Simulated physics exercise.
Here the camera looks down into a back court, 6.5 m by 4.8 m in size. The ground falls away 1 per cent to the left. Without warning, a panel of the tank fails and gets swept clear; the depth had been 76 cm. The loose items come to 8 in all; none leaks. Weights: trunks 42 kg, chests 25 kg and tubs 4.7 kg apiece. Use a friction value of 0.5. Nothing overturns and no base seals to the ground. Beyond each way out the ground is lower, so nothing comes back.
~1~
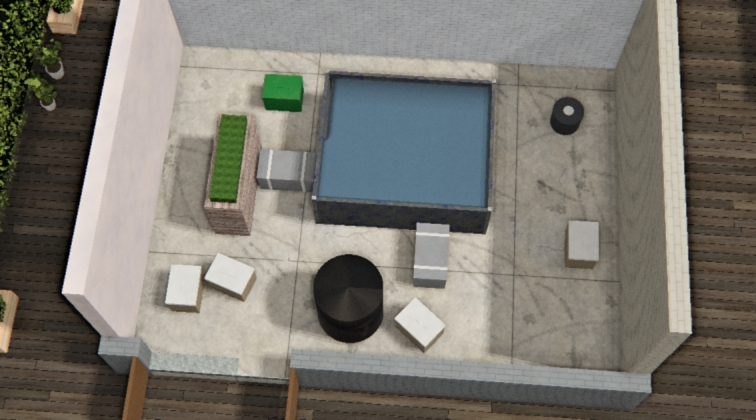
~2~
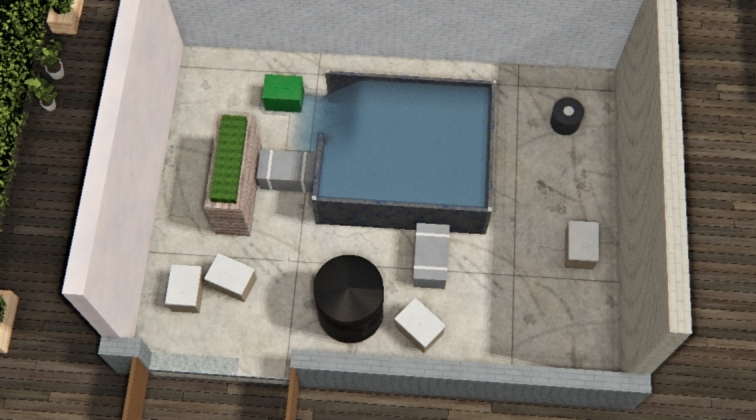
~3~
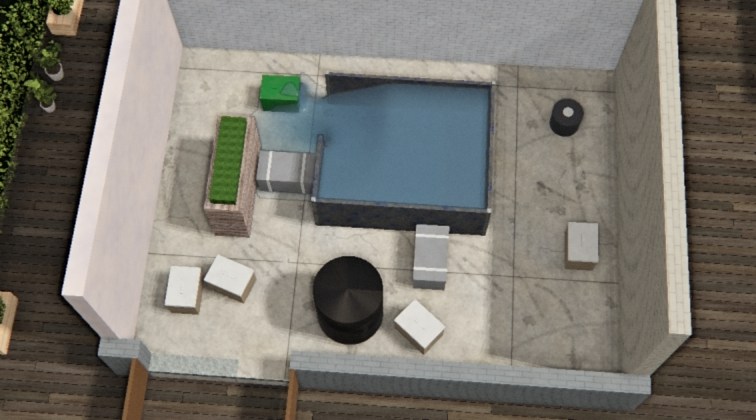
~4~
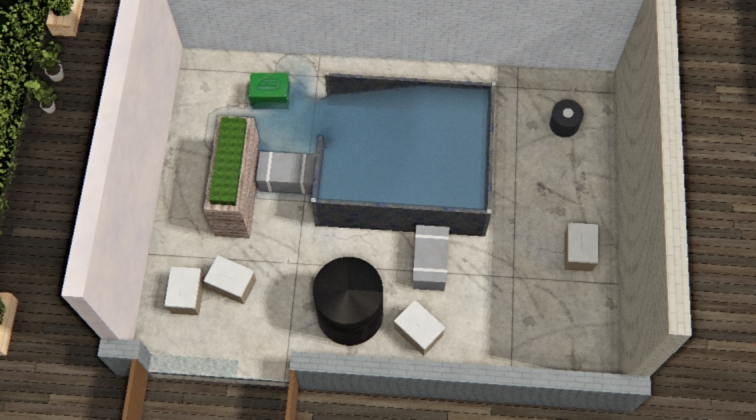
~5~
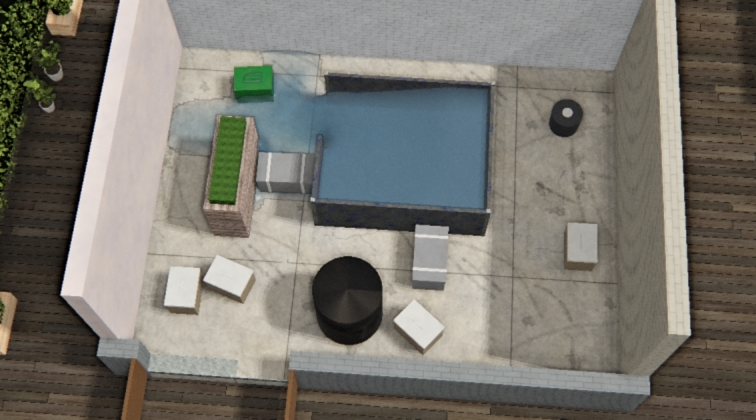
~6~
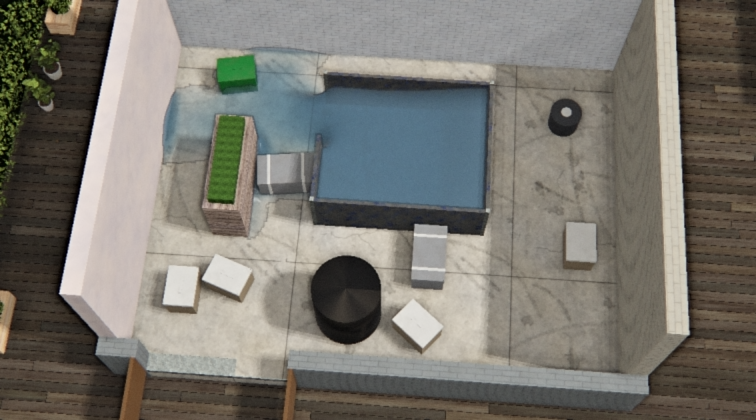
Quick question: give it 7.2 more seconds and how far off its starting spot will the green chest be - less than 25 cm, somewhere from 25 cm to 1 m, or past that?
It will be past 1 m off.
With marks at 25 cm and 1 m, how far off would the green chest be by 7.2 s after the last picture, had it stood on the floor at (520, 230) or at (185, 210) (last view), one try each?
Try one: It hardly moves. Try two: It is washed away.
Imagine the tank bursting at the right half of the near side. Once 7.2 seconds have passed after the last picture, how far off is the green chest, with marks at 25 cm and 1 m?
Had it gone that way, the green chest would sit tight.
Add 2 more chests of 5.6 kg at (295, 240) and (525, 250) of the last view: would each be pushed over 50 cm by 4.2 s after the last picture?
Respectively: Outside the limit and inside the limit.
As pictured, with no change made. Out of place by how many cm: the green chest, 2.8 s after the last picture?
It has shifted about 60 cm.
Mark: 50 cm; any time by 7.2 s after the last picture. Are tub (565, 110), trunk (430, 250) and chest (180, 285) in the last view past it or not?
The first topped the threshold, the second never reached the threshold, and the third topped the threshold.
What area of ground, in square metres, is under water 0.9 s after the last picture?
Roughly 11.5 m2.
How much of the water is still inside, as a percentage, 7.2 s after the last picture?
70 % or so.
Then, 0.9 s after the last picture the green chest is near (193, 37), 1.4 m from its start, afloat; 0 of 8 are out; 1 afloat.
Then, 2.8 s after the last picture the green chest is near (246, 54), 0.7 m from its start, afloat; 1 of 8 are out; 1 afloat.
Then, 4.8 s after the last picture the green chest is near (318, 53), 0.8 m from its start, afloat; 1 of 8 are out; 2 afloat.
Then, 7.2 s after the last picture the green chest is near (482, 71), 2.9 m from its start, aground; 1 of 8 are out; 1 afloat.
